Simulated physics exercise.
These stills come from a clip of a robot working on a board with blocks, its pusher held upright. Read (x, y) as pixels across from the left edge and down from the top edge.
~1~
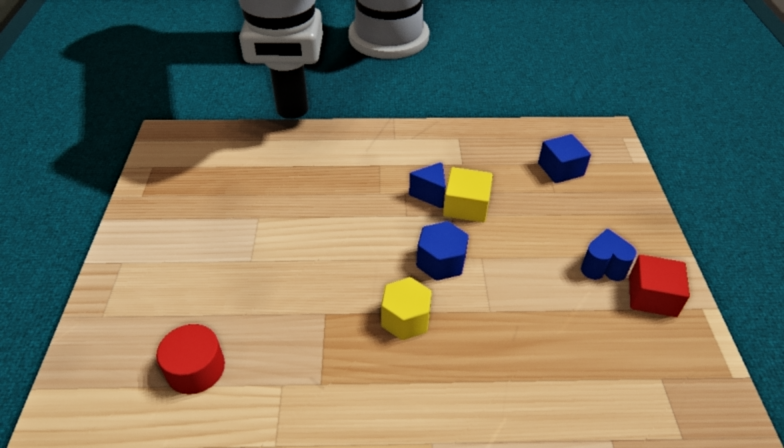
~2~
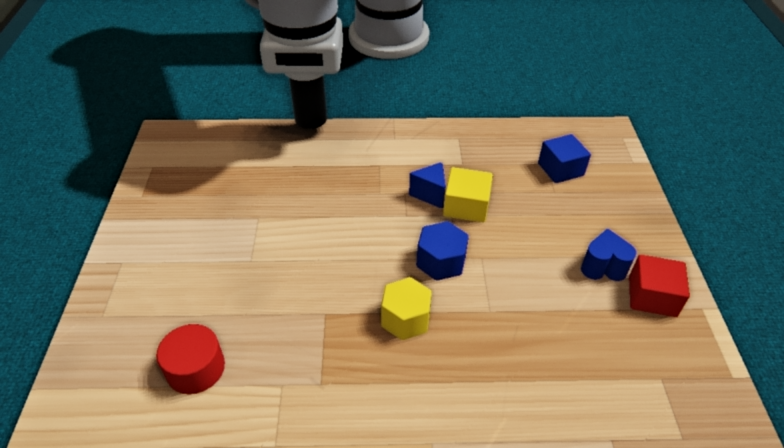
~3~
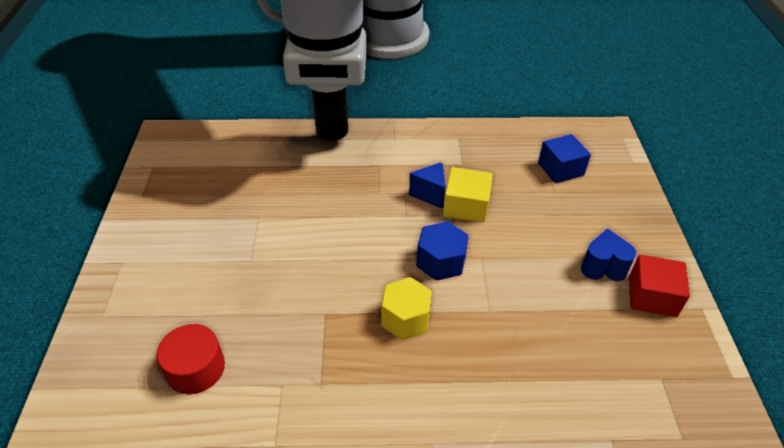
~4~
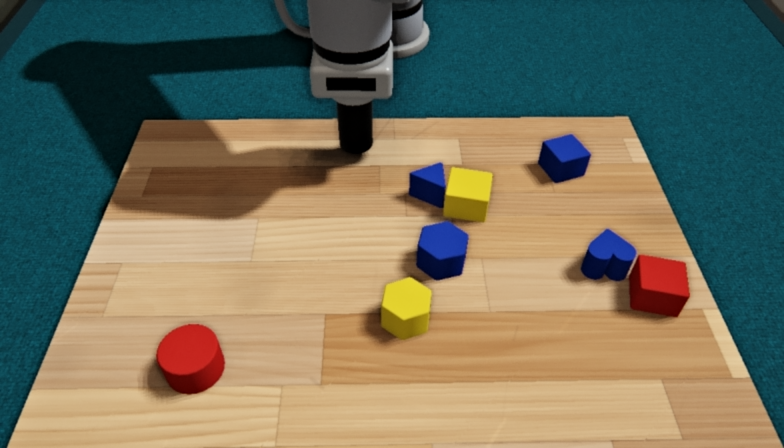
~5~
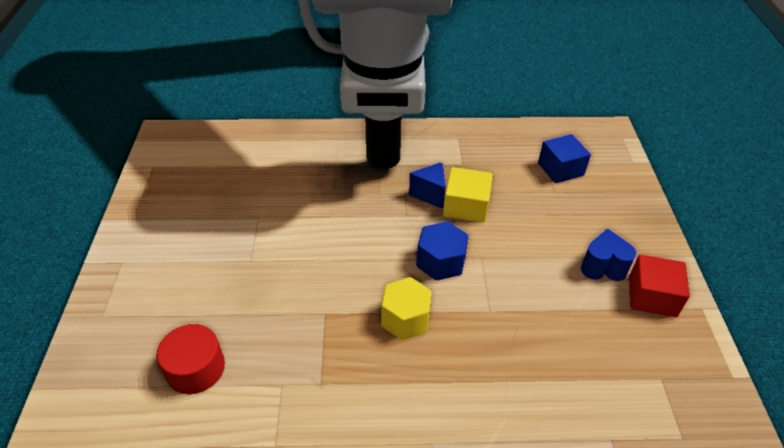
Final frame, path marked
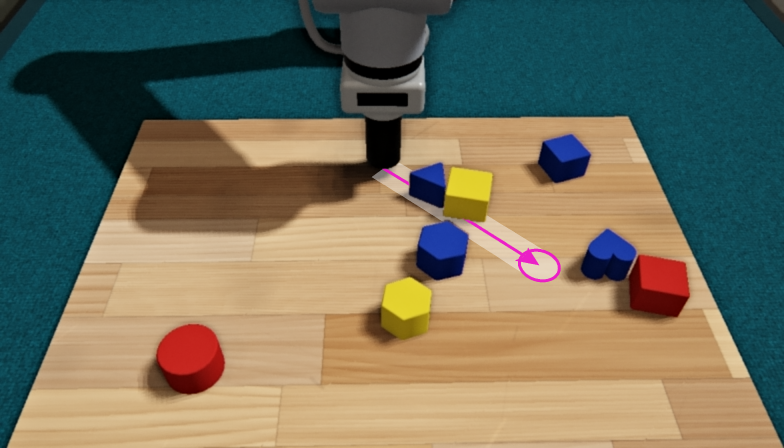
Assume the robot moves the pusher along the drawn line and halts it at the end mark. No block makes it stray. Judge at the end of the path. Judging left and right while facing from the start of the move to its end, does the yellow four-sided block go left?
Yes, that is how it ends up.
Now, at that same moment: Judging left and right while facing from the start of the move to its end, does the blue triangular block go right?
Final answer: Yes.
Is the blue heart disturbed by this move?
From what I can tell, it will keep its place.
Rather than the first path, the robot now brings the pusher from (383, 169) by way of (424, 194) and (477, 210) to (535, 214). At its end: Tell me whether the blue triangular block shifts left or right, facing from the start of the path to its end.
Rightward.
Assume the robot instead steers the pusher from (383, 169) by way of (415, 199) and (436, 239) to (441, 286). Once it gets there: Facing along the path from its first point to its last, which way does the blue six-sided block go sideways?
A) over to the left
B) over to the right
My answer is option B.
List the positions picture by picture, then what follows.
In the first picture, lower end of the pusher (293, 110), tops of blocks, blue triangular block (432, 173), blue six-sided block (443, 239), yellow four-sided block (469, 183), blue heart (612, 246).
In the second picture, pusher (311, 120), blocks as before.
In the third picture, pusher (332, 131), blocks as before.
In the fourth picture, pusher (356, 144), blocks as before.
In the fifth picture, pusher (383, 158), blue triangular block (432, 173), blue six-sided block (443, 239), yellow four-sided block (469, 183), blue heart (612, 246).
The drawn path runs straight from (383, 169) to (539, 265).
The first path, step by step. One third of the way, pusher (432, 187); blue triangular block (449, 196), turned 15° anticlockwise; yellow four-sided block (481, 187), turned 25° anticlockwise.
Two thirds of the way, pusher (484, 219); blue triangular block (481, 231), turned 45° clockwise; yellow four-sided block (520, 193), turned 45° anticlockwise.
At the end, pusher (542, 255); blue triangular block (484, 237), turned 65° clockwise; blue six-sided block not moved; yellow four-sided block (524, 193), turned 55° anticlockwise; blue heart not moved.
